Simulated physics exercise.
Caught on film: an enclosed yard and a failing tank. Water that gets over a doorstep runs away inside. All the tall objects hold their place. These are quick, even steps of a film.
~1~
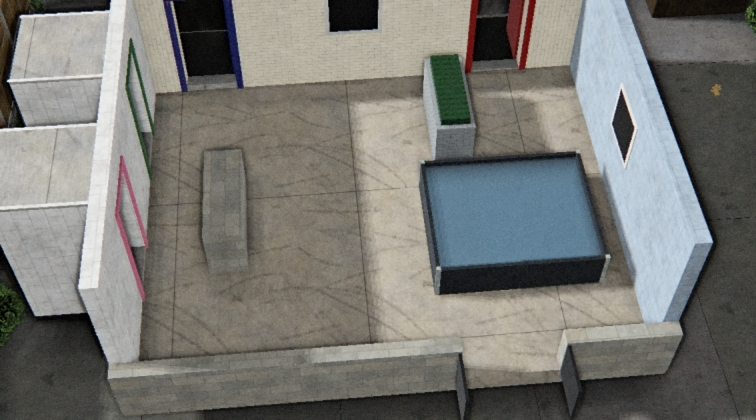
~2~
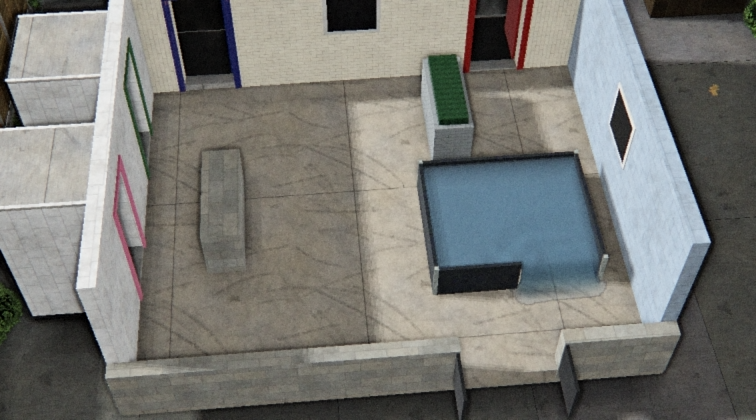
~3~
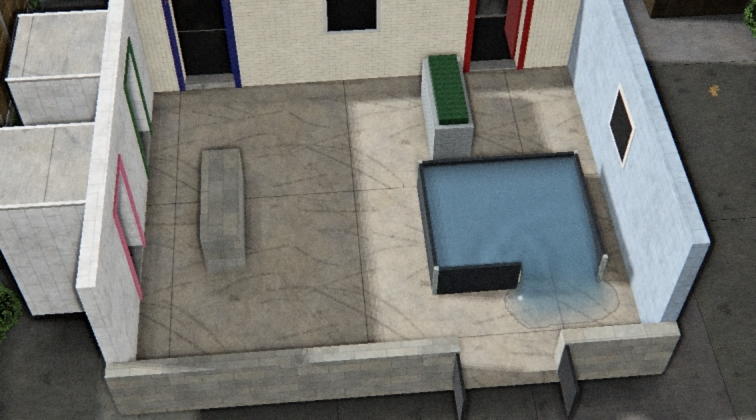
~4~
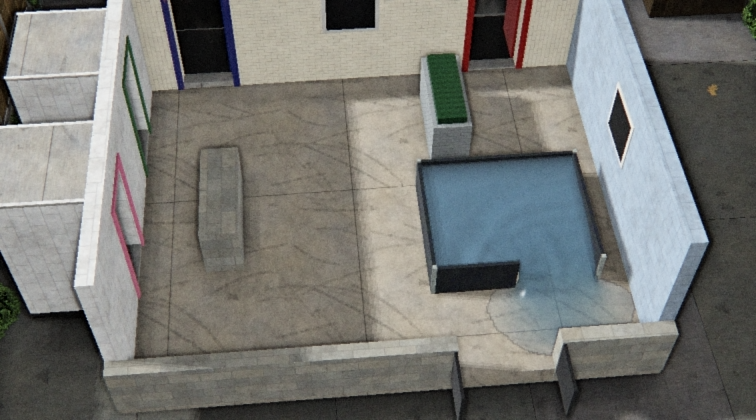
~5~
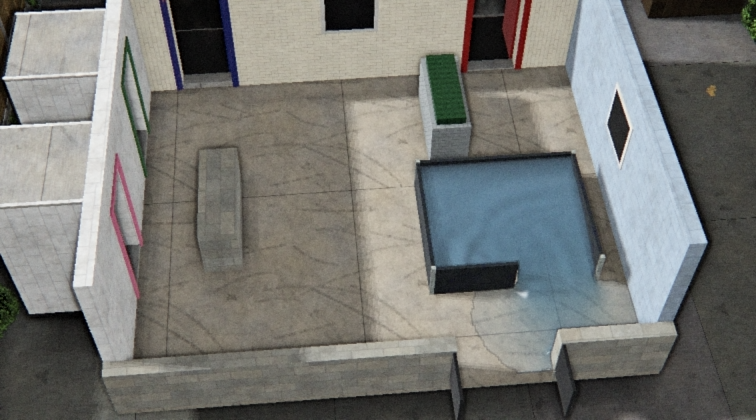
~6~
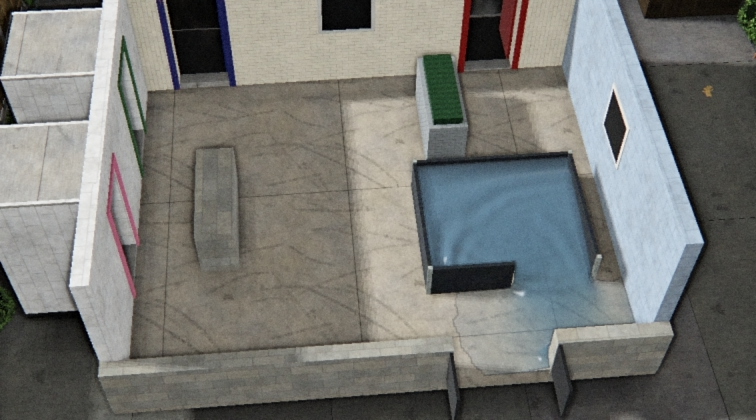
Water pours through a gap in the tank's front wall and spreads across the yard floor.
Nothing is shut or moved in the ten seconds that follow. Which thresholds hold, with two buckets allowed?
In the end: The blue door holds within the limit; the green door holds within the limit; the pink door holds within the limit; the red door floods.
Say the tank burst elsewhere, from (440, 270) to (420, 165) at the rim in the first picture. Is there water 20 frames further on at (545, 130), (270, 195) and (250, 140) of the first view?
In turn: Dry, awash, under water.
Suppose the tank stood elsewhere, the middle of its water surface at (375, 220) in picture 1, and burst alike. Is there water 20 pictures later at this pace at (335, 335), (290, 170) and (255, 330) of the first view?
In that order: Wet, clear, wet.
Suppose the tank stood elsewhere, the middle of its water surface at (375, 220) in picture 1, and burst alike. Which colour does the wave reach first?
The pink one.
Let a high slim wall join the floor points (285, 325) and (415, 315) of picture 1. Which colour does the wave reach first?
I say the one in red.
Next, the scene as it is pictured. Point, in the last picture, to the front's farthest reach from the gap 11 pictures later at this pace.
I would point to (385, 367).
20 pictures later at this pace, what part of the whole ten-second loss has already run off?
Roughly 40 per cent.
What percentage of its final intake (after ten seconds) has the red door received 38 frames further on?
I make it 60 per cent.
A moment on, water covers 5 % of the floor; the blue door not reached, the green door not reached, the pink door not reached, the red door not reached.
Next, water covers 10 % of the floor; the blue door not reached, the green door not reached, the pink door not reached, the red door not reached.
Then, water covers 30 % of the floor; the blue door not reached, the green door not reached, the pink door not reached, the red door not reached.
Later, water covers 50 % of the floor; the blue door not reached, the green door not reached, the pink door wet at the sill, nothing in, the red door over two buckets in.
In the end, water covers 75 % of the floor; the blue door wet at the sill, nothing in, the green door wet at the sill, nothing in, the pink door under two buckets in, the red door over two buckets in.
